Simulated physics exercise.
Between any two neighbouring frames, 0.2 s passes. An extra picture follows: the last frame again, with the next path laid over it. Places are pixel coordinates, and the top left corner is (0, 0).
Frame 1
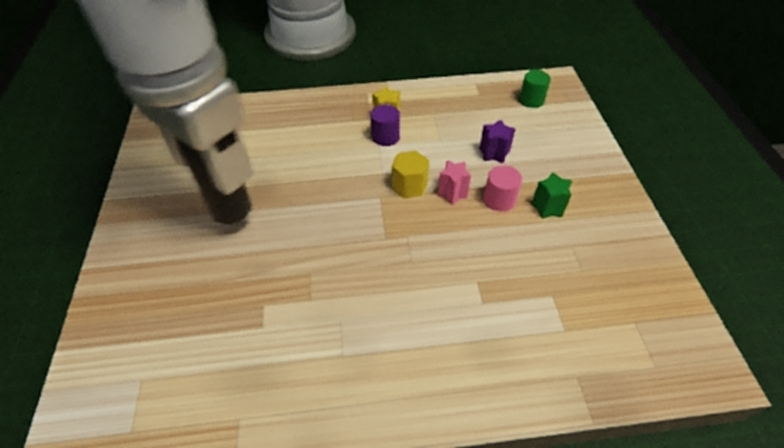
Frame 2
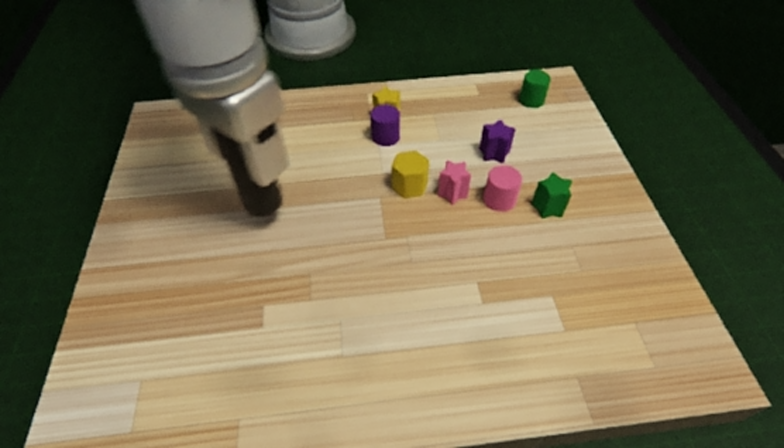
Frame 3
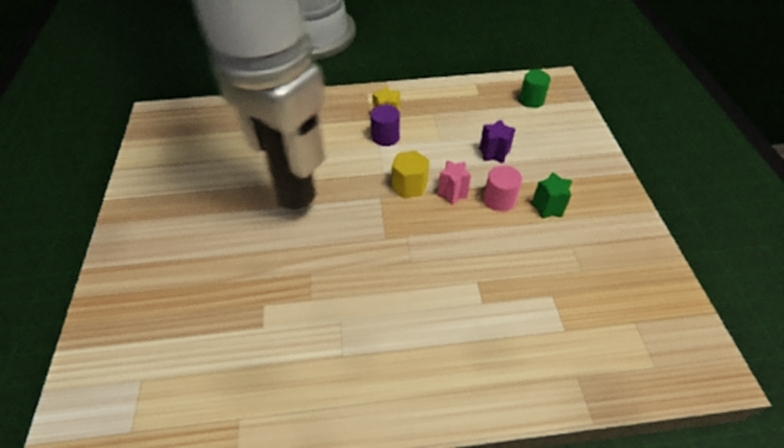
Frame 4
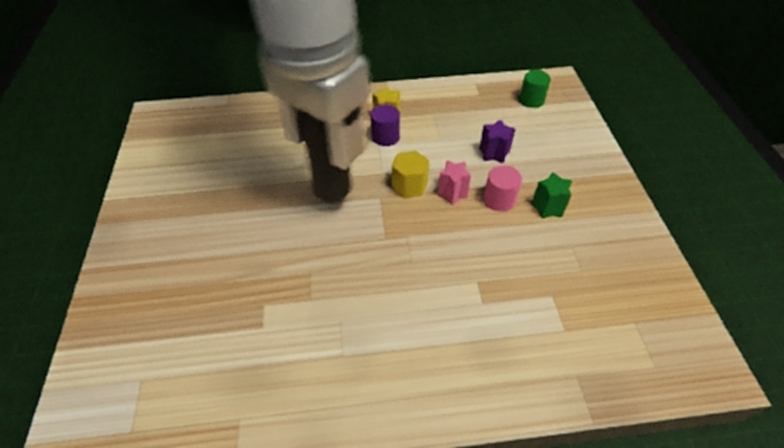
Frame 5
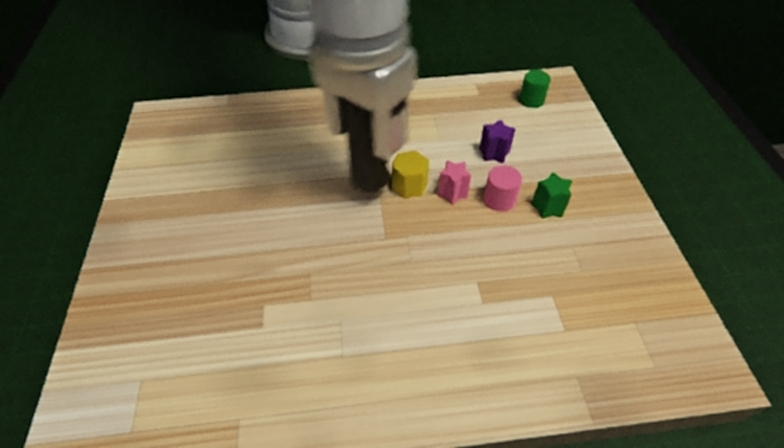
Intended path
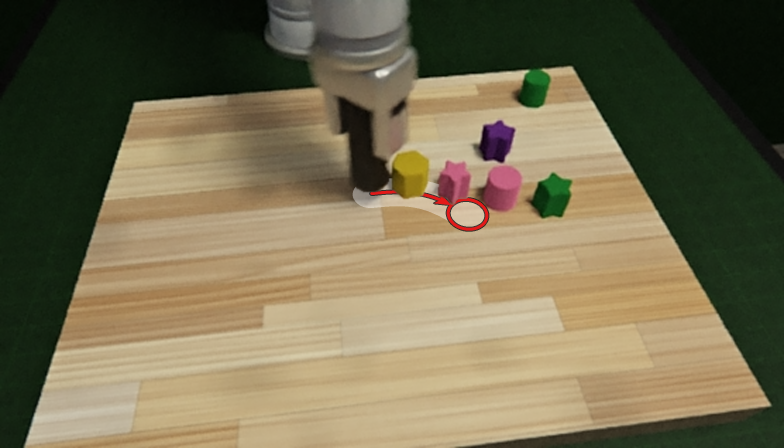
A pale robotic arm holding a dark peg glides steadily rightward, its lower end drawing close beside a yellow hexagonal block. The view looks down from a fixed camera onto a light wooden board on a dark green surface. Toward the right sit pink and green blocks in a row with the yellow one, with purple, yellow and green pieces behind, all staying still as the arm covers two of them.
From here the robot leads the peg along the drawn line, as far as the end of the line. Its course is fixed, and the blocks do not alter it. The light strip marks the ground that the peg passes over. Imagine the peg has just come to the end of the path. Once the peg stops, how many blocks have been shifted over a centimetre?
At least three of them.
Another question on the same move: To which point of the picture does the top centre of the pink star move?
Close to (495, 176).
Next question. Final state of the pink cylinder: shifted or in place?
By the last moment of the path, the pink cylinder has shifted.
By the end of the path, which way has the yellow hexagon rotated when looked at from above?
The twist is anticlockwise.
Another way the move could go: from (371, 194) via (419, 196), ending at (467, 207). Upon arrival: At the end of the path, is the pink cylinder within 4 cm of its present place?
Yes, that is how it ends up.
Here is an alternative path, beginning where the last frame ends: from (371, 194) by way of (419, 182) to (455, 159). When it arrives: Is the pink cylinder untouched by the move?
I expect so.
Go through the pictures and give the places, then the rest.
The first frame shows lower end of the peg at (232, 209), tops of blocks, yellow hexagon at (411, 162), pink star at (456, 170), pink cylinder at (505, 176), green star at (557, 184).
The second frame shows peg at (263, 202), blocks as before.
The third frame shows peg at (297, 195), blocks as before.
The fourth frame shows peg at (333, 187), blocks as before.
The fifth frame shows peg at (370, 179), yellow hexagon at (411, 162), pink star at (456, 170), pink cylinder at (505, 176), green star at (557, 184).
The drawn path runs from (371, 194) by way of (405, 192) and (438, 199) to (468, 214).
What follows on the original path. One third of the way, peg at (406, 177); yellow hexagon at (440, 157), turned 20° anticlockwise; pink star at (464, 171), turned 20° clockwise.
Two thirds of the way, peg at (441, 184); yellow hexagon at (458, 153), turned 70° anticlockwise; pink star at (474, 173), turned 45° clockwise.
At the end, peg at (470, 199); yellow hexagon at (459, 153), turned 70° anticlockwise; pink star at (495, 176); pink cylinder at (524, 176); green star not moved.
